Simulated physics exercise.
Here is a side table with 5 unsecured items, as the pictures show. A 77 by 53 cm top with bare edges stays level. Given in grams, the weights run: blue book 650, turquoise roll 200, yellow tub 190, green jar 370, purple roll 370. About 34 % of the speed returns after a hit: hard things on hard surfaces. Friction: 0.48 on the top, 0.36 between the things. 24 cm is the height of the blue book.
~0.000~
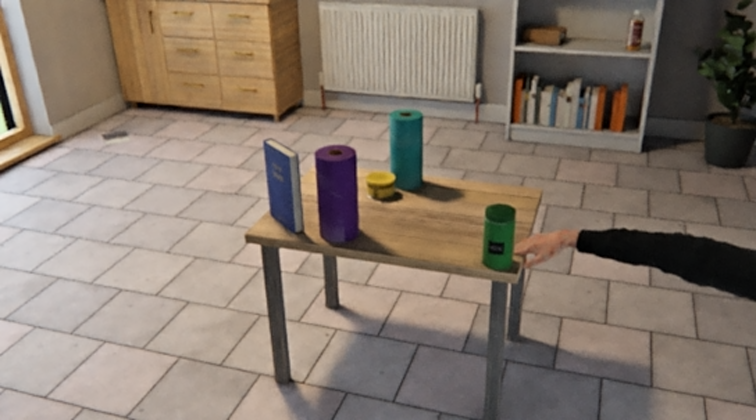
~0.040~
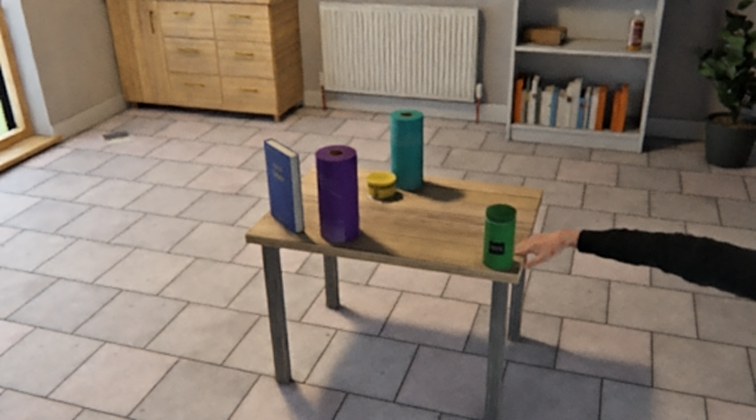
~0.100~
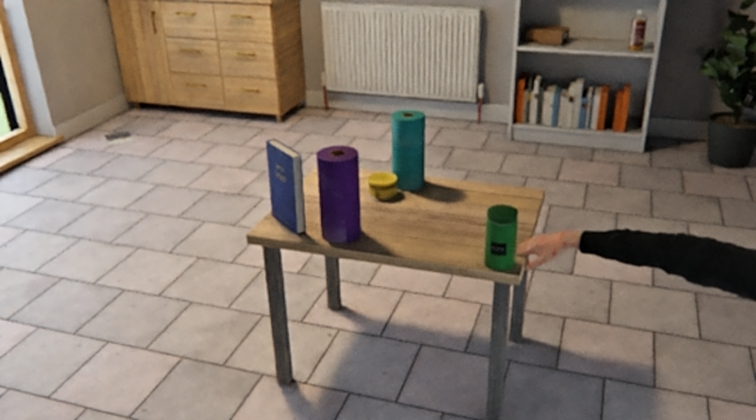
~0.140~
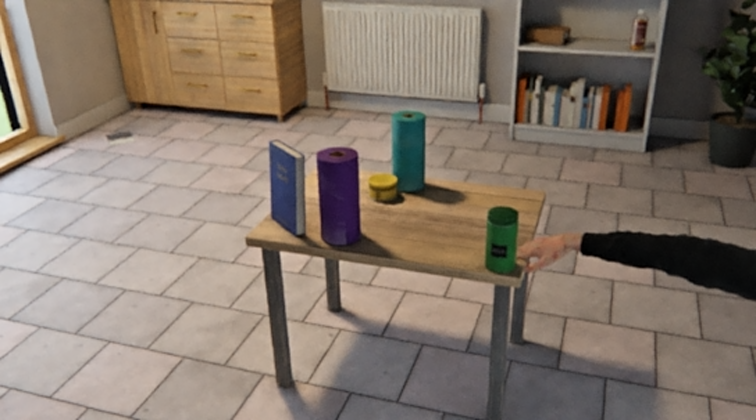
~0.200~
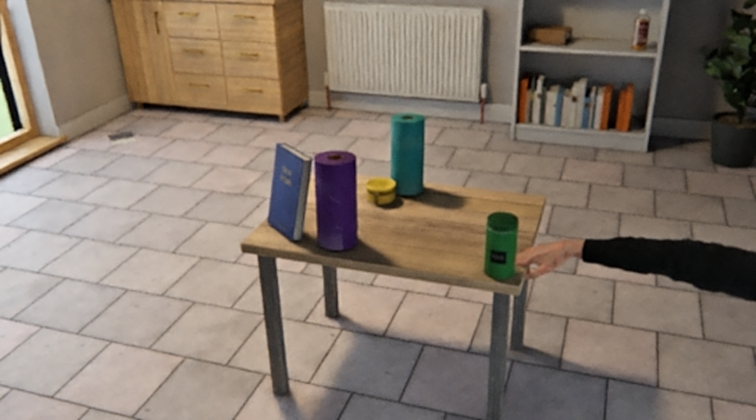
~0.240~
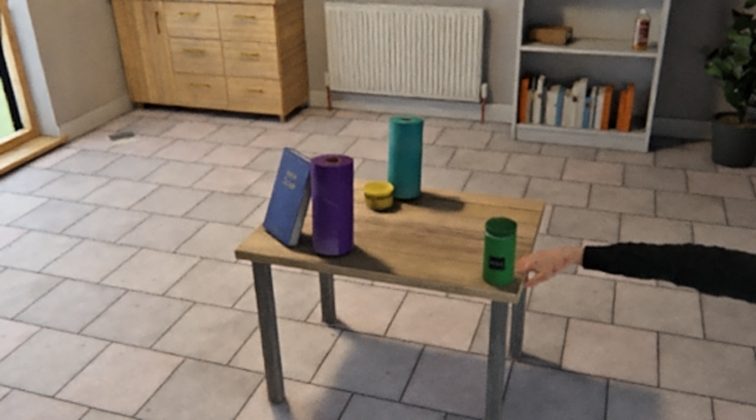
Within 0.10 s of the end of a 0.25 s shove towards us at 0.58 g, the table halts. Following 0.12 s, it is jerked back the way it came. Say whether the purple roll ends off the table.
As for the purple roll, it is off the table in the end.
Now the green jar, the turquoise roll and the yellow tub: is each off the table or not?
Observed: Green jar exits its support; turquoise roll remains in bounds; yellow tub remains in bounds.
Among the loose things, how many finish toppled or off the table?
4.
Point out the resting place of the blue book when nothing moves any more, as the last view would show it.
In the last view, its centre sits near (333, 206).
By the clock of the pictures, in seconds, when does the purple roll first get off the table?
Time: Roughly 0.5 s.
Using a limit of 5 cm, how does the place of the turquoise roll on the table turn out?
As for the turquoise roll, it gets displaced.
By 0.44 s, table along by 25 cm; purple roll tilted 9° near (305, 238); blue book on its side; yellow tub 3 cm from its spot.
By 0.74 s, table along by 12 cm; green jar and purple roll now off the table; turquoise roll on its side; blue book on its side.
By 0.84 s, table along by 1 cm; turquoise roll on its side; blue book on its side; yellow tub 10 cm from its spot.
By 1.34 s, blue book on its side; turquoise roll on its side; yellow tub 2 cm from its spot.
When it is over (3.3 s), off the table, green jar and purple roll; lying over on the table, blue book and turquoise roll; the last one within 5 cm of the start.
